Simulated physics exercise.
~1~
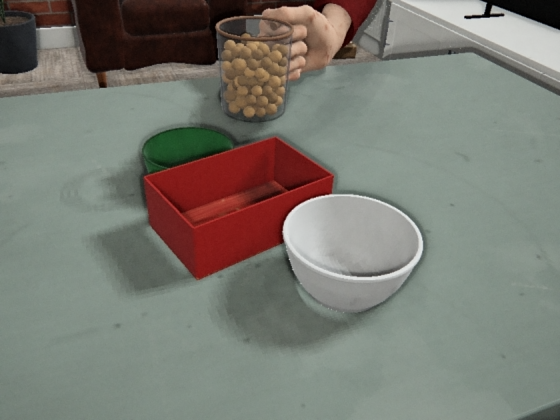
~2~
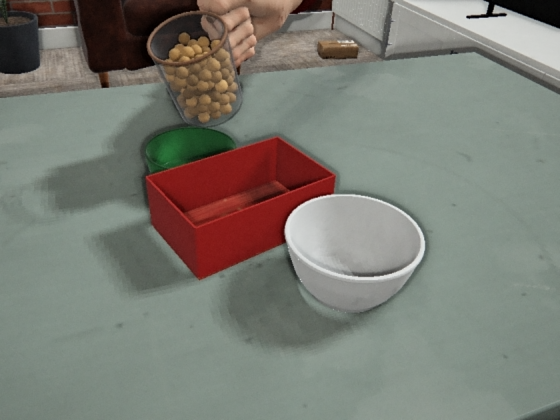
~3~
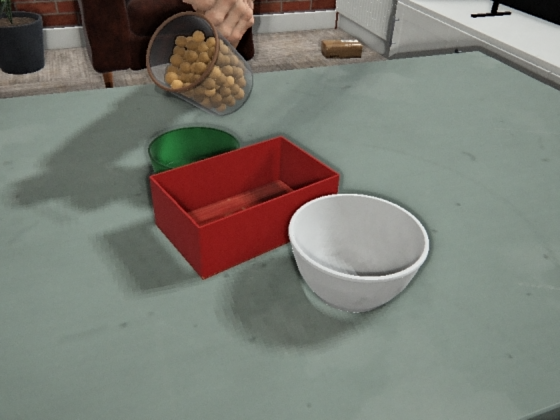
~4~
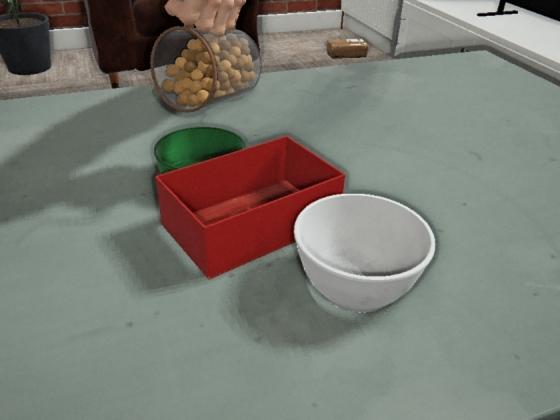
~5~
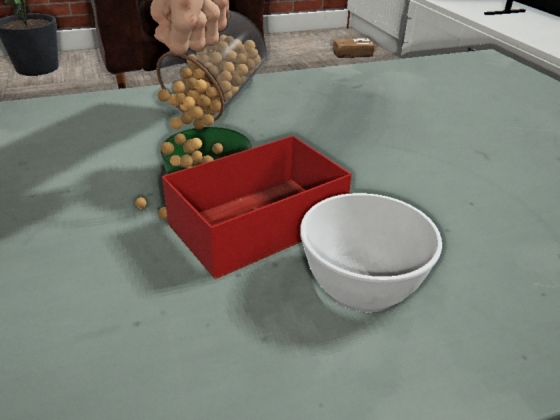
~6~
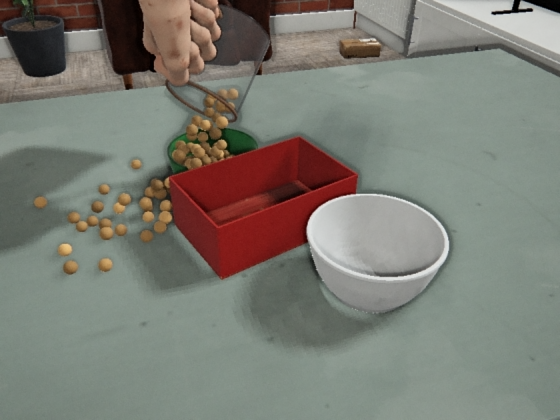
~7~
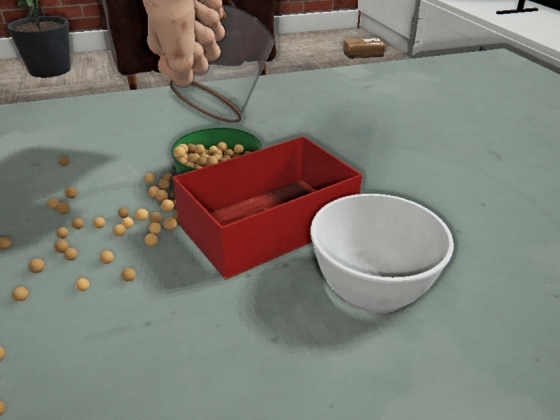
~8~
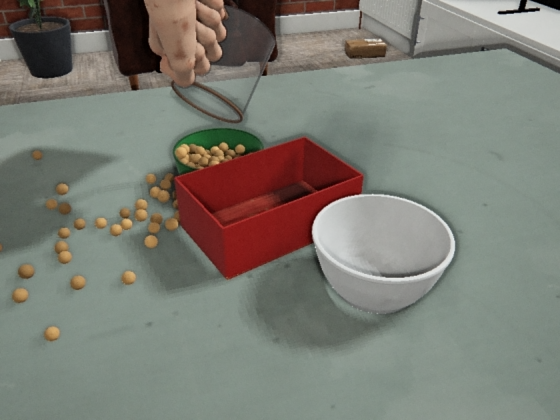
Wooden beads pour from a clear cup into a green dish, many scattering across the table.
